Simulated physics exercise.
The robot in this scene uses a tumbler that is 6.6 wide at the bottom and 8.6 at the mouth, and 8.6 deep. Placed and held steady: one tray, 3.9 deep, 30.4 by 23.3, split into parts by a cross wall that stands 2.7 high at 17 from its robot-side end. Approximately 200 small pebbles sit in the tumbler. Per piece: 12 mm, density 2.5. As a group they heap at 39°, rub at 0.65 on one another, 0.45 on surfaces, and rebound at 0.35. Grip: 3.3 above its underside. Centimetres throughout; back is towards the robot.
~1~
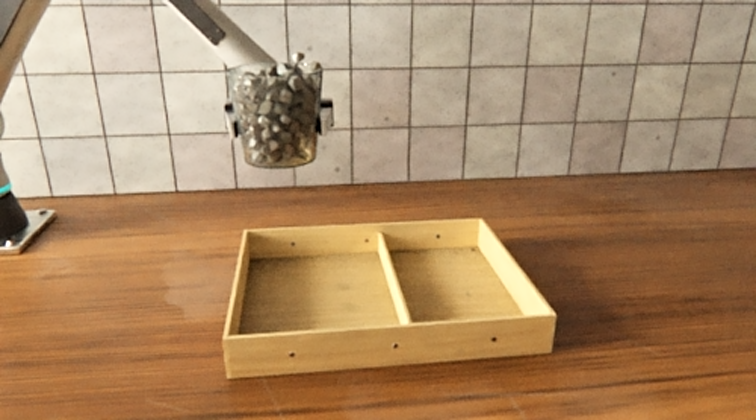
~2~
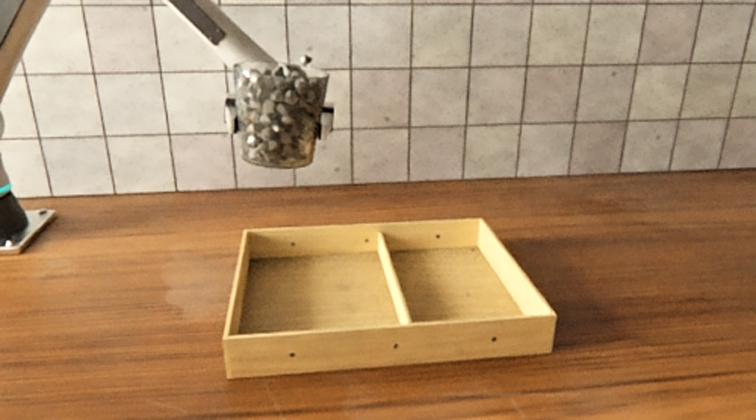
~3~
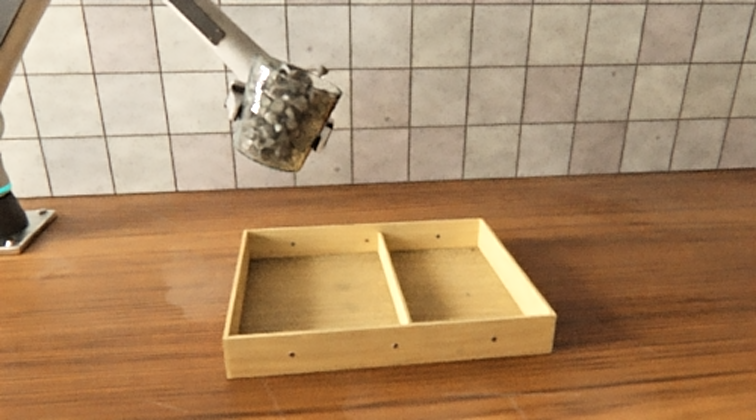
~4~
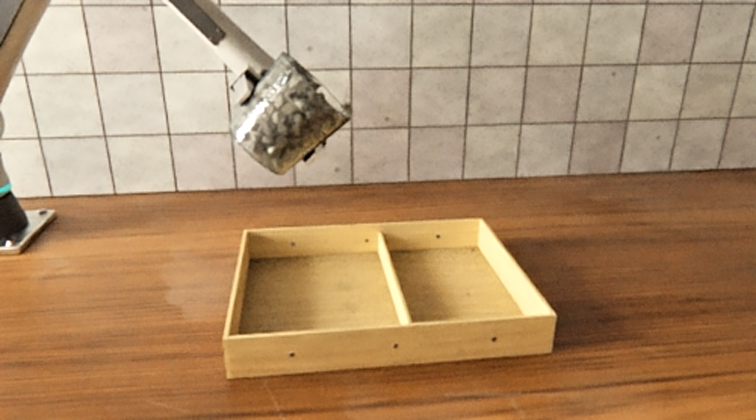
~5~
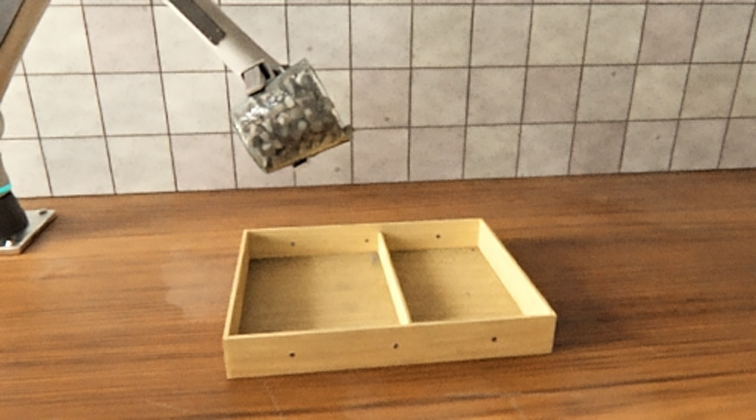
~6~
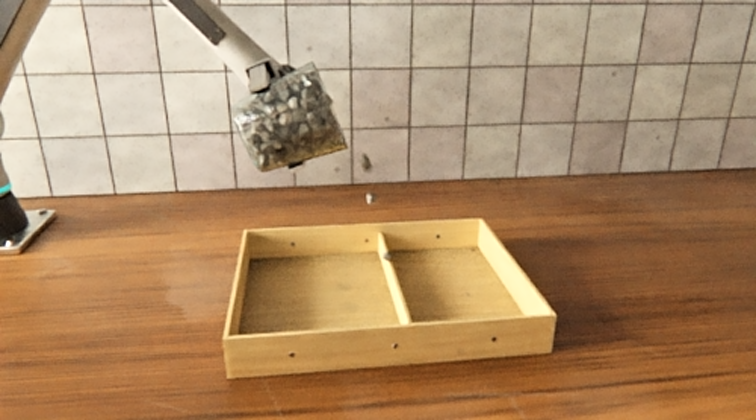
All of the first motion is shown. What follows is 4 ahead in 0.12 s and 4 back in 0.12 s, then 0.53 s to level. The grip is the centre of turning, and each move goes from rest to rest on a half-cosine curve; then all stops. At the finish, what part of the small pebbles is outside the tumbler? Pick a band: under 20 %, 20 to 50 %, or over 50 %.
20 to 50 %.
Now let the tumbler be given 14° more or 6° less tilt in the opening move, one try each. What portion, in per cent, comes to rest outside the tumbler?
I'd expect close to 60 and then 25 per cent.
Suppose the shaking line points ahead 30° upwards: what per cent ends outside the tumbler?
I'd say close to 45 per cent.
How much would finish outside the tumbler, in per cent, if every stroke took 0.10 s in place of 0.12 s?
Then roughly 45 percent.
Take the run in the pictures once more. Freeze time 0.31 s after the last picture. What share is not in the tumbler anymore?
Roughly 30 percent up to then.
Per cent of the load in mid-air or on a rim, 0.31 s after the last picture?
Roughly 15 per cent.
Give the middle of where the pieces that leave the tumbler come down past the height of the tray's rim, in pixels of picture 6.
Their middle sits near (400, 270).
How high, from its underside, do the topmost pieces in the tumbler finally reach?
I'd say close to 8.5 cm.
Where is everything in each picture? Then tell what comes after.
The tumbler middle at (278, 117), level; upper third of the load around (275, 89), from x 240 to 315, top at y 55; 201 in the tumbler, in the first picture.
The tumbler middle at (279, 117), tilted 7° forward; upper third of the load around (278, 88), from x 245 to 315, top at y 60, in the second picture.
The tumbler middle at (282, 117), tilted 24° forward; upper third of the load around (282, 92), from x 245 to 325, top at y 70, in the third picture.
The tumbler middle at (286, 119), tilted 45° forward; upper third of the load around (291, 95), from x 245 to 345, top at y 70; 200 in the tumbler, 1 in flight or on a rim, in the fourth picture.
The tumbler middle at (288, 122), tilted 62° forward; upper third of the load around (294, 102), from x 245 to 375, top at y 80; 200 in the tumbler, 1 in the robot-side part, in the fifth picture.
The tumbler middle at (288, 123), tilted 69° forward; upper third of the load around (293, 104), from x 245 to 385, top at y 80; 197 in the tumbler, 1 in the robot-side part, 3 in flight or on a rim, in the sixth picture.
Then, 0.31 s on, tilted 66° forward, highest piece 22 above the table; 139 in the tumbler, 26 in the far-side part, 5 in the robot-side part, 31 in flight or on a rim.
Then, 0.62 s on, tilted 13° forward, highest piece 25 above the table; 134 in the tumbler, 36 in the far-side part, 31 in the robot-side part.
Then, 0.97 s on, level, highest piece 26 above the table; 134 in the tumbler, 36 in the far-side part, 31 in the robot-side part.
Then, 2.02 s on, level, highest piece 26 above the table; 134 in the tumbler, 36 in the far-side part, 31 in the robot-side part.
In the end, 134 in the tumbler, 36 in the far-side part, 31 in the robot-side part. That is 33 % outside the tumbler.
